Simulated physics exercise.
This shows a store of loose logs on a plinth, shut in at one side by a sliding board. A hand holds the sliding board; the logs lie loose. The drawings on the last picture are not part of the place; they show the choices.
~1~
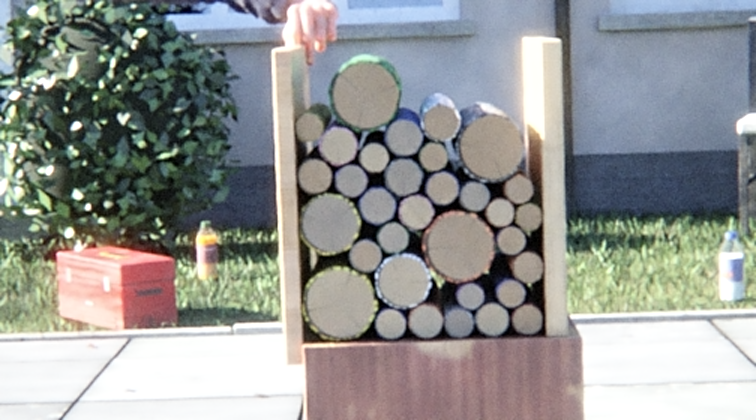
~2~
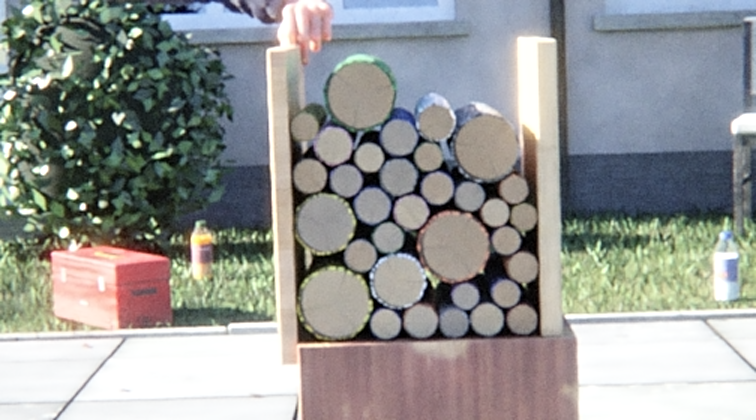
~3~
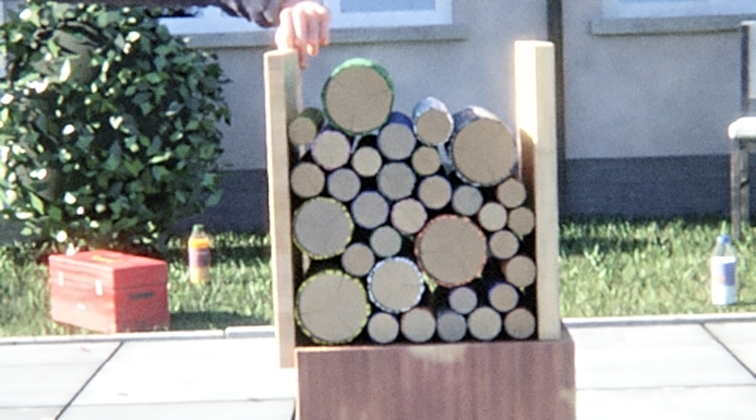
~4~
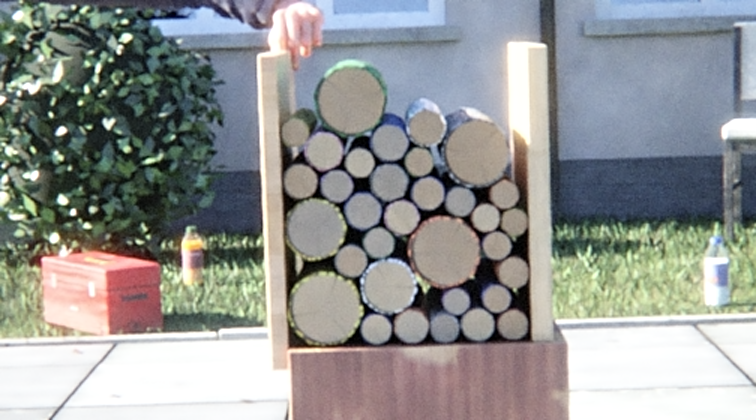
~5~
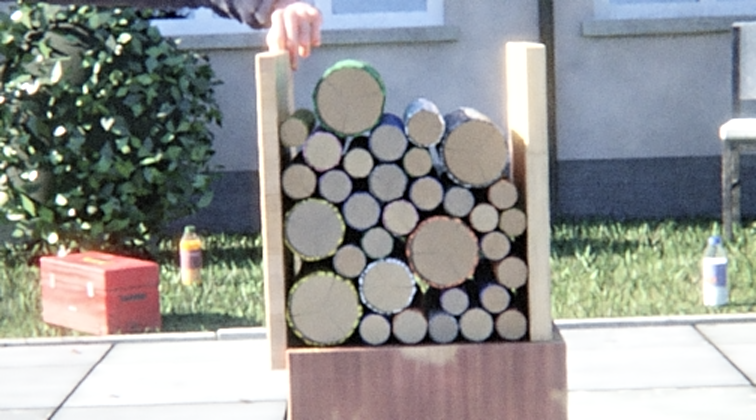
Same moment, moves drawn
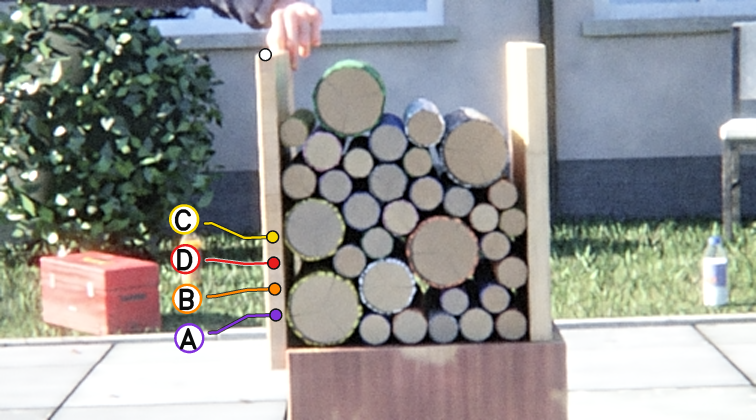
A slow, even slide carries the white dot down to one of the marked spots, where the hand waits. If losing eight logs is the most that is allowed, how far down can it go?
It can be let down to D.
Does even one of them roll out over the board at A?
Yes, at A.
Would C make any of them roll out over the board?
Yes.
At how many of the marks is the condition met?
Two of them.
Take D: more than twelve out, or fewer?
It loses fewer than twelve.
On the marked copy, A at (276, 315); B at (275, 289); C at (273, 237); D at (274, 263); the white dot at (266, 54).
Following D. Soon after the start, top of the board (278, 141).
Later, top of the board (282, 237).
In the end, top of the board (283, 262), about five out over the board.
As for the rest, A more than eight out over the board; B more than eight out over the board; C about five out over the board.
